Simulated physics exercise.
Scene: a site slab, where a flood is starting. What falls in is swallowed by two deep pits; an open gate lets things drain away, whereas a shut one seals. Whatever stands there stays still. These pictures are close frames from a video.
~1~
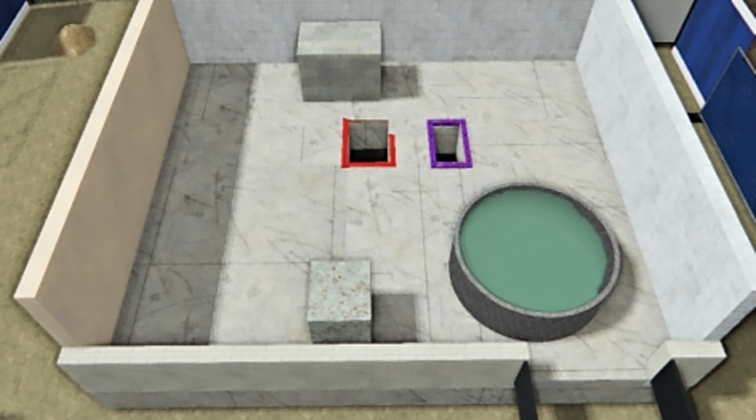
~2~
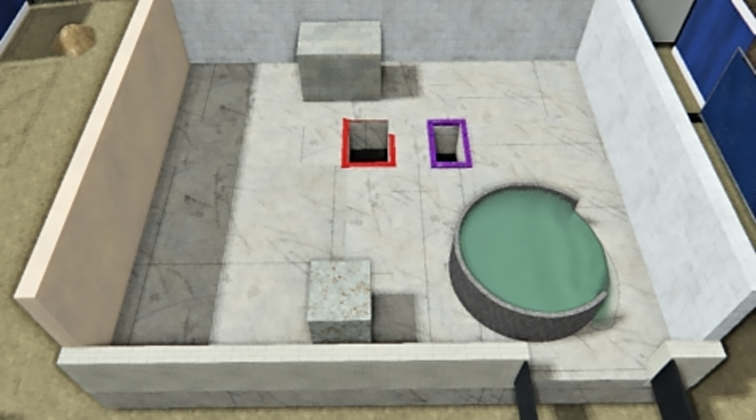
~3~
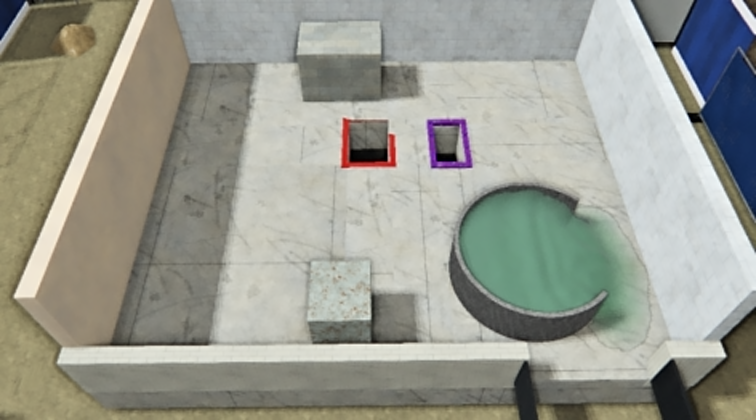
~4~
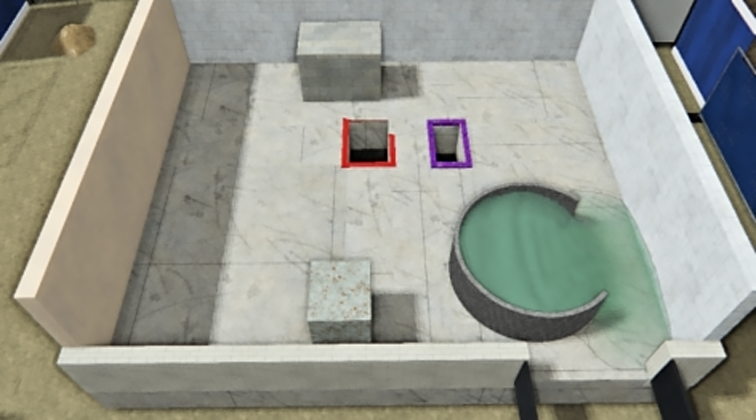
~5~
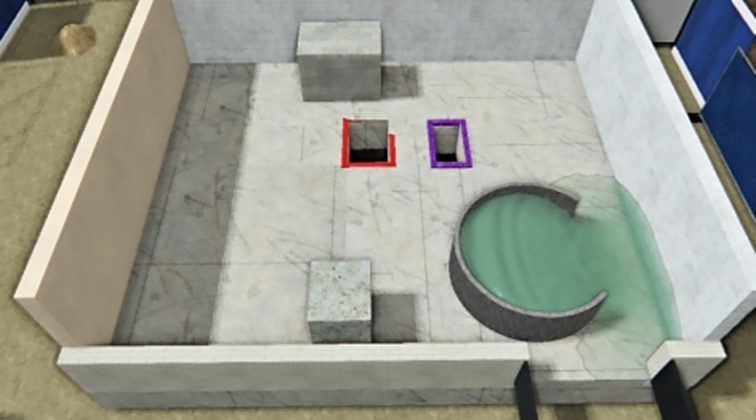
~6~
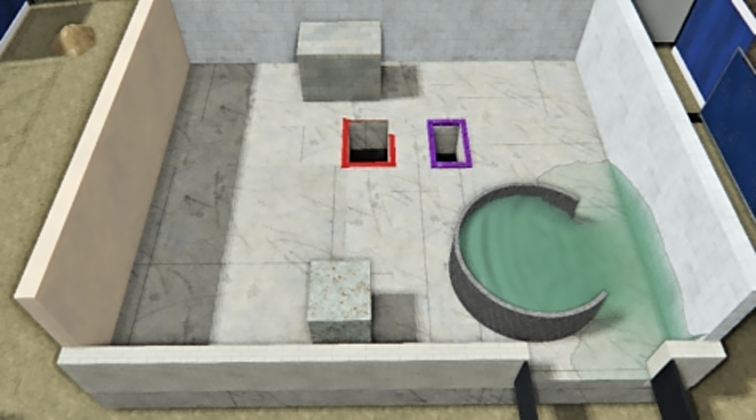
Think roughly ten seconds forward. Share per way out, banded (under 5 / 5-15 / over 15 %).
Banded: Gate over 15 %, purple pit under 5 %, red pit 5-15 %.
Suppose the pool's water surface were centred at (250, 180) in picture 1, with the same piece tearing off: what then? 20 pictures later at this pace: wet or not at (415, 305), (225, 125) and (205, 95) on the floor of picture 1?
In sequence: Inundated, next unflooded, then unflooded.
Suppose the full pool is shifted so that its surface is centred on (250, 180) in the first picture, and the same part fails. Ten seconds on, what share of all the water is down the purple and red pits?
Purple 6 %, red 15 %.
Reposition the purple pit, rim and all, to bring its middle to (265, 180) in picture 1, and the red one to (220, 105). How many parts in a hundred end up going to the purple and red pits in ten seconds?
Split: Purple 0 %, red 2 %.
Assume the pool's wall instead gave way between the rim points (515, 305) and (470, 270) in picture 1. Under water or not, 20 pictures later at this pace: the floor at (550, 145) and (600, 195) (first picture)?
The first would be still unwetted and the second still unwetted.
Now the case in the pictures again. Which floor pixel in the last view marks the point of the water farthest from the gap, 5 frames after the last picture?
I'd point to (579, 92).
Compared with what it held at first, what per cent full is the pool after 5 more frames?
My best guess is about 56 per cent.
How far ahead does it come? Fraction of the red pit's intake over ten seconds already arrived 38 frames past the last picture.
I make it 25 per cent.
A moment on, water covers 10 % of the floor; the gate 1 %, the purple pit 0 %, the red pit 0 %.
Next, water covers 25 % of the floor; the gate 7 %, the purple pit 0 %, the red pit 0 %.
Then, water covers 35 % of the floor; the gate 18 %, the purple pit 1 %, the red pit 0 %.
Later, water covers 45 % of the floor; the gate 27 %, the purple pit 1 %, the red pit 2 %.
In the end, water covers 60 % of the floor; the gate 34 %, the purple pit 2 %, the red pit 8 %.
